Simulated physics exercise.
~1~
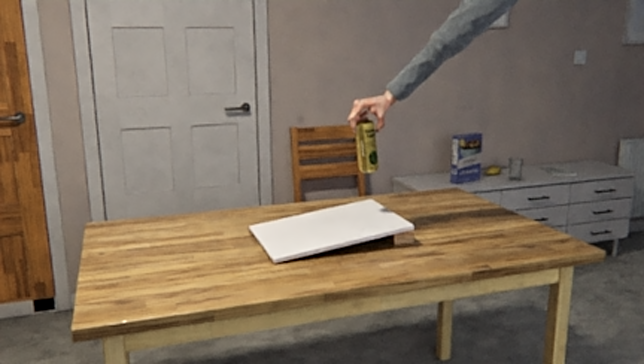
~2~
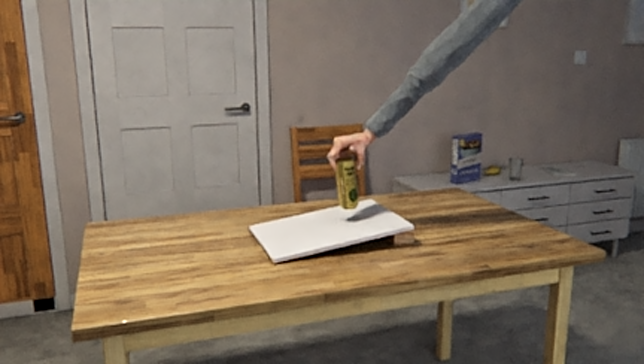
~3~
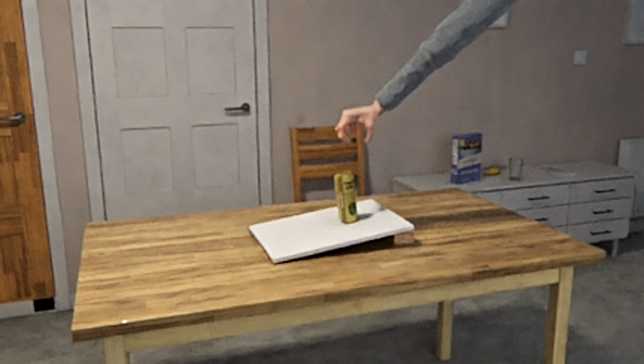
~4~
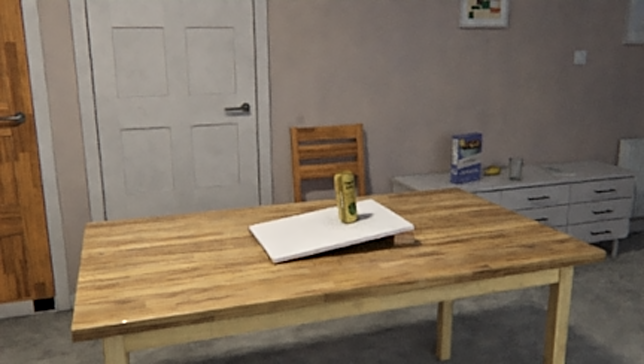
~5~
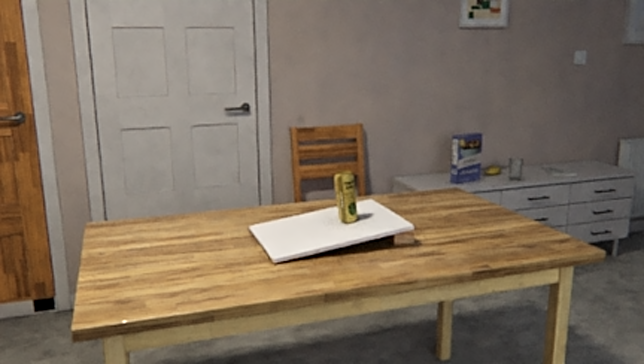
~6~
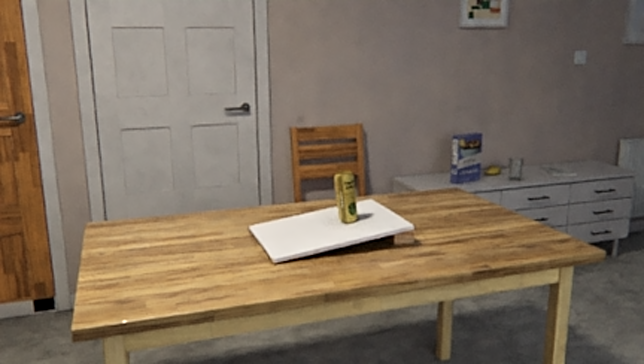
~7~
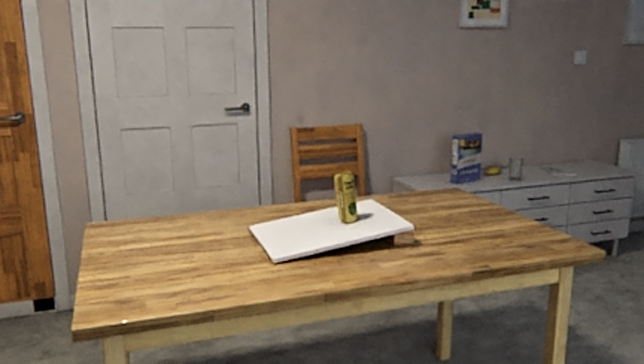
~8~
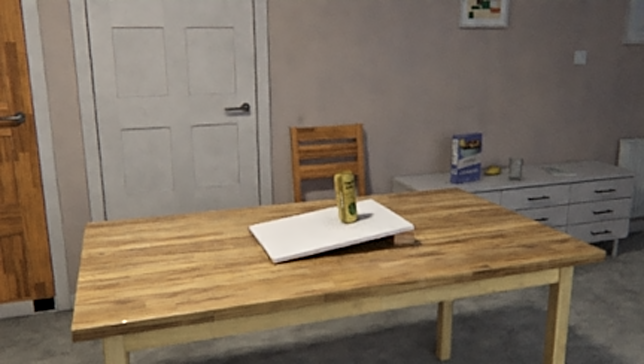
A hand sets a yellow can upright on a tilted white board, where it stays.
